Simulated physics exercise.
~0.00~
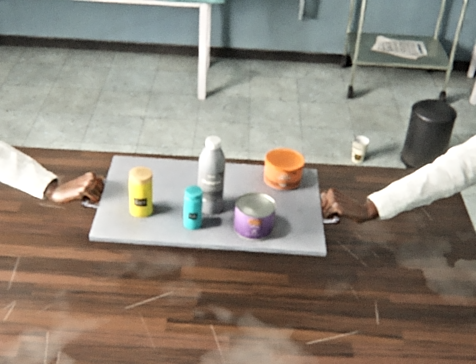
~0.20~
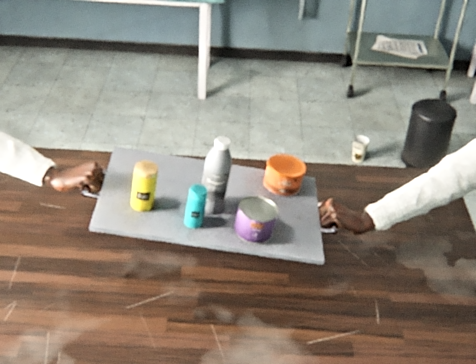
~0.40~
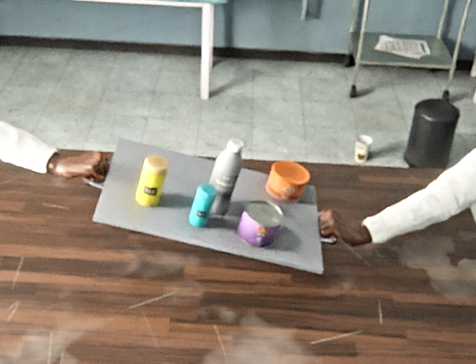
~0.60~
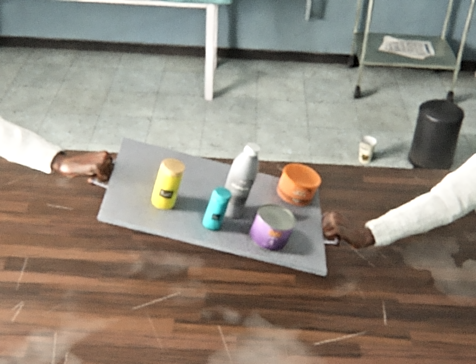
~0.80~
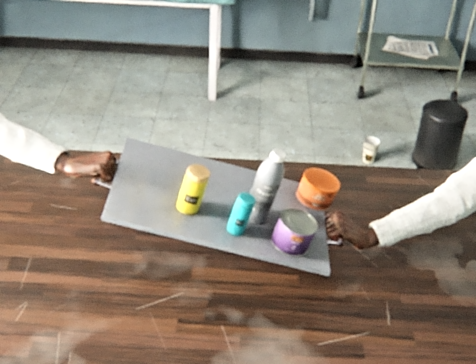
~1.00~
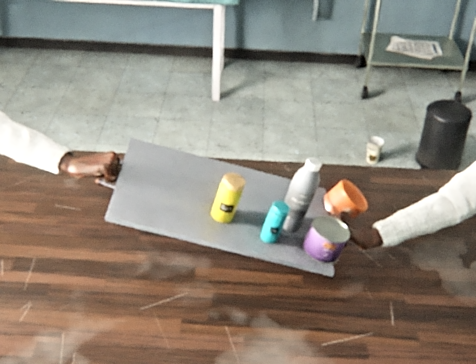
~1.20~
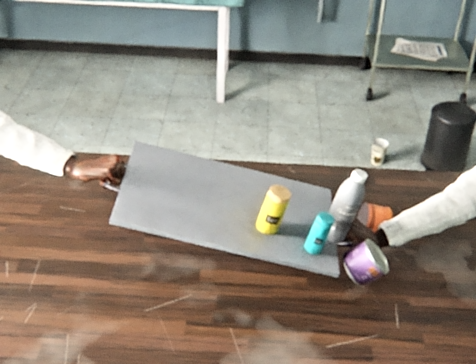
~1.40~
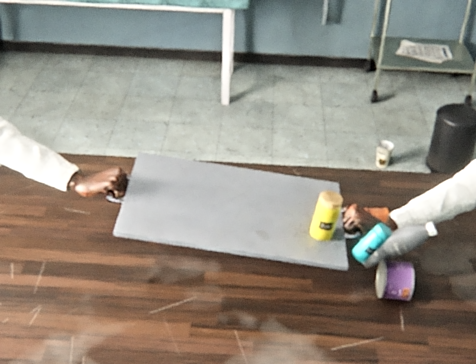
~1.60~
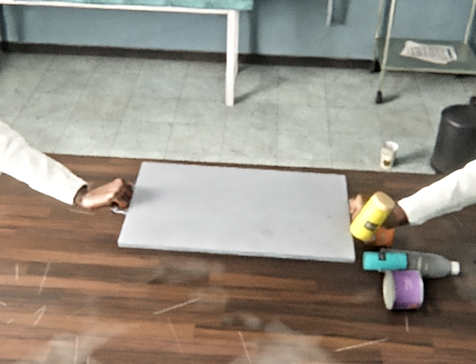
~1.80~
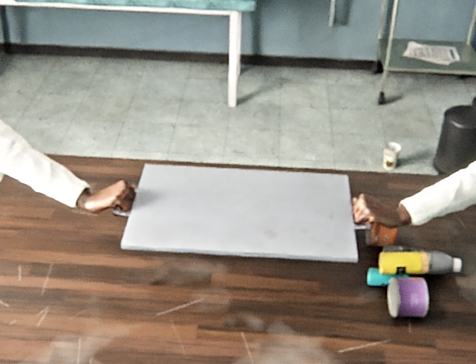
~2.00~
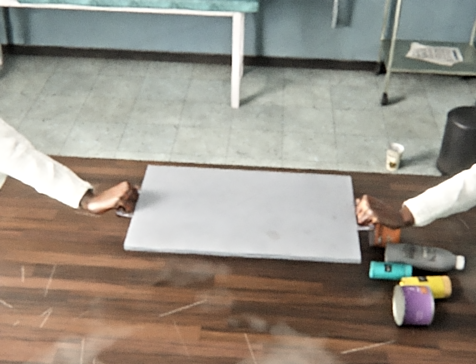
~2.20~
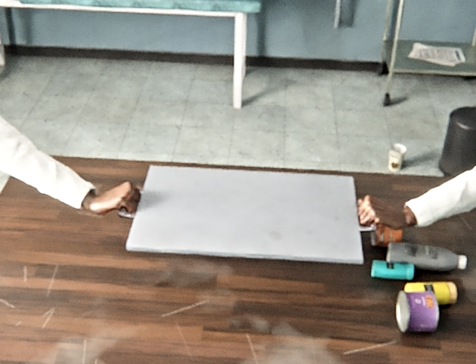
The clip opens on two hands holding a flat grey tray above a wooden table, with a yellow jar, grey bottle, turquoise shaker, purple tub and orange tub standing on it. The hands tip the tray down towards the right, and the containers begin sliding that way. The orange tub goes over the right edge first, followed by the purple tub, grey bottle and turquoise shaker. As the hands bring the tray back level, the yellow jar slides off last and topples. Finally, the tray is held level and empty, with the containers gathered beyond its right end.
